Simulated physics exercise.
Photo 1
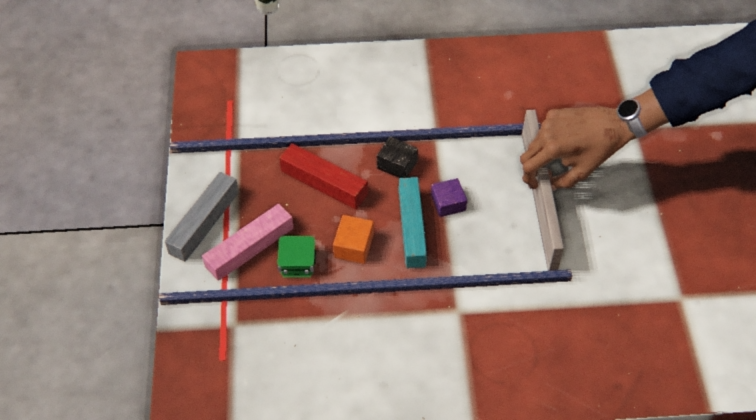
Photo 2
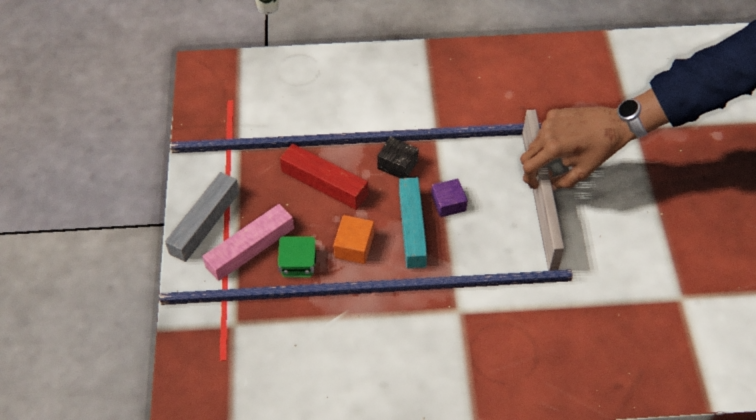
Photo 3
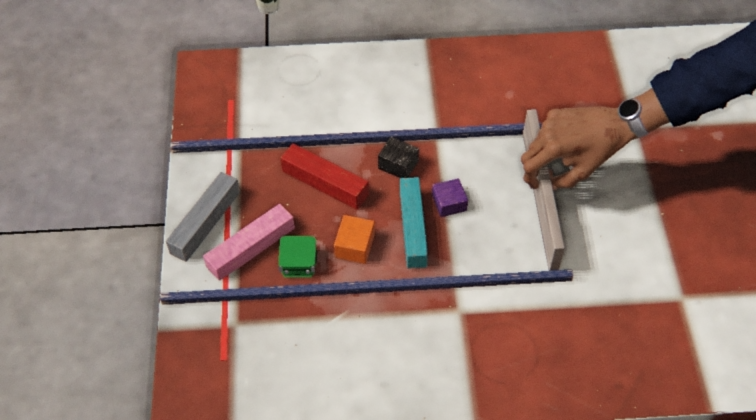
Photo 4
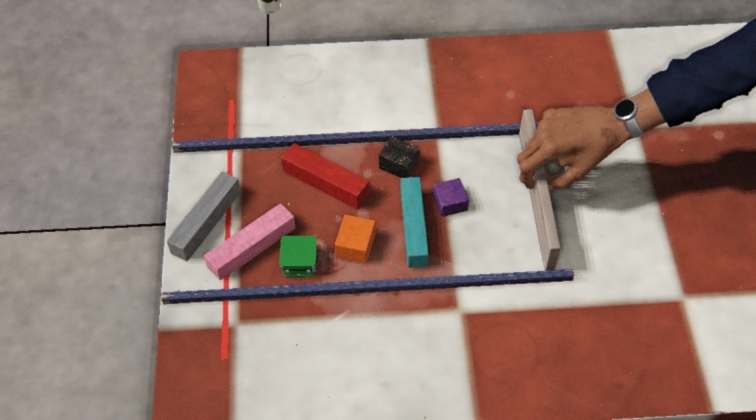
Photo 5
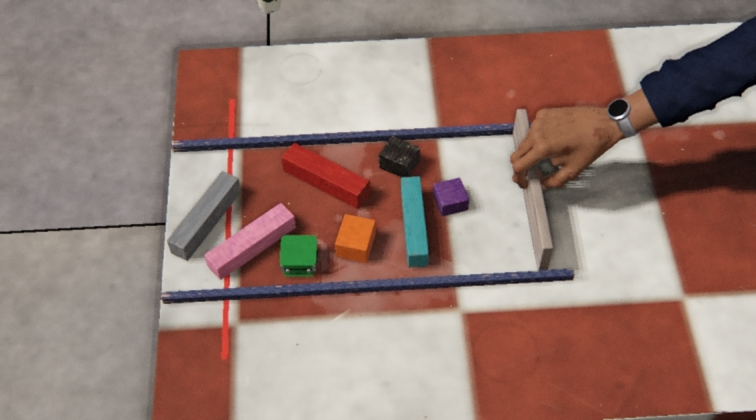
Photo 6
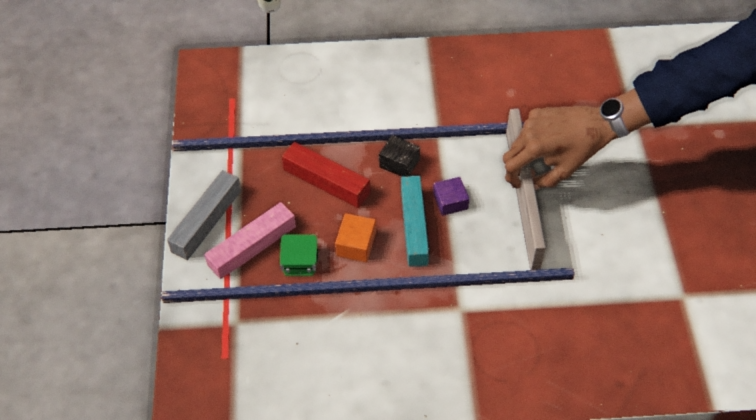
On a checkered table, a hand slides a board slightly left toward scattered coloured blocks.
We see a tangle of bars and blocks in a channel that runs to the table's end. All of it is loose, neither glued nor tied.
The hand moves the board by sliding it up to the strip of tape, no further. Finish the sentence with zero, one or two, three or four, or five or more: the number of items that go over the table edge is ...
The number of items that go over the table edge is three or four.
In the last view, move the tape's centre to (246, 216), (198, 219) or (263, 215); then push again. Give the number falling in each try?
Tallies in the order given: 2, 5, 1.
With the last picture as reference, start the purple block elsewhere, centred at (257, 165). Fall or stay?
So the purple block slips away.
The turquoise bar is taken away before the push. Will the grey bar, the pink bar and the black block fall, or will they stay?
Well, the grey bar topples off, the pink bar topples off and the black block is left in place.
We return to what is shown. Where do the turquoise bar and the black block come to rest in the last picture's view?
Around (200, 246) and around (213, 174).
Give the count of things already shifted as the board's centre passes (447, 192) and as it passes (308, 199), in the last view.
The counts are 2 and 8.
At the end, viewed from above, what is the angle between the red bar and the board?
The angle is about 20 degrees.
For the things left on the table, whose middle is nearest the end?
The red bar.
Soon after, none off yet; grey bar at rest near (205, 214); pink bar at rest near (251, 240); green case at rest near (299, 256).
After that, none off yet; grey bar at rest near (205, 214); pink bar at rest near (251, 240); green case displaced about its own width near (272, 265).
And then, none off yet; grey bar displaced a little near (158, 218); pink bar displaced about its own width near (179, 244); green case displaced well along near (190, 270).
In the end, the number that fall off is three or four; gone, green case, pink bar and grey bar.
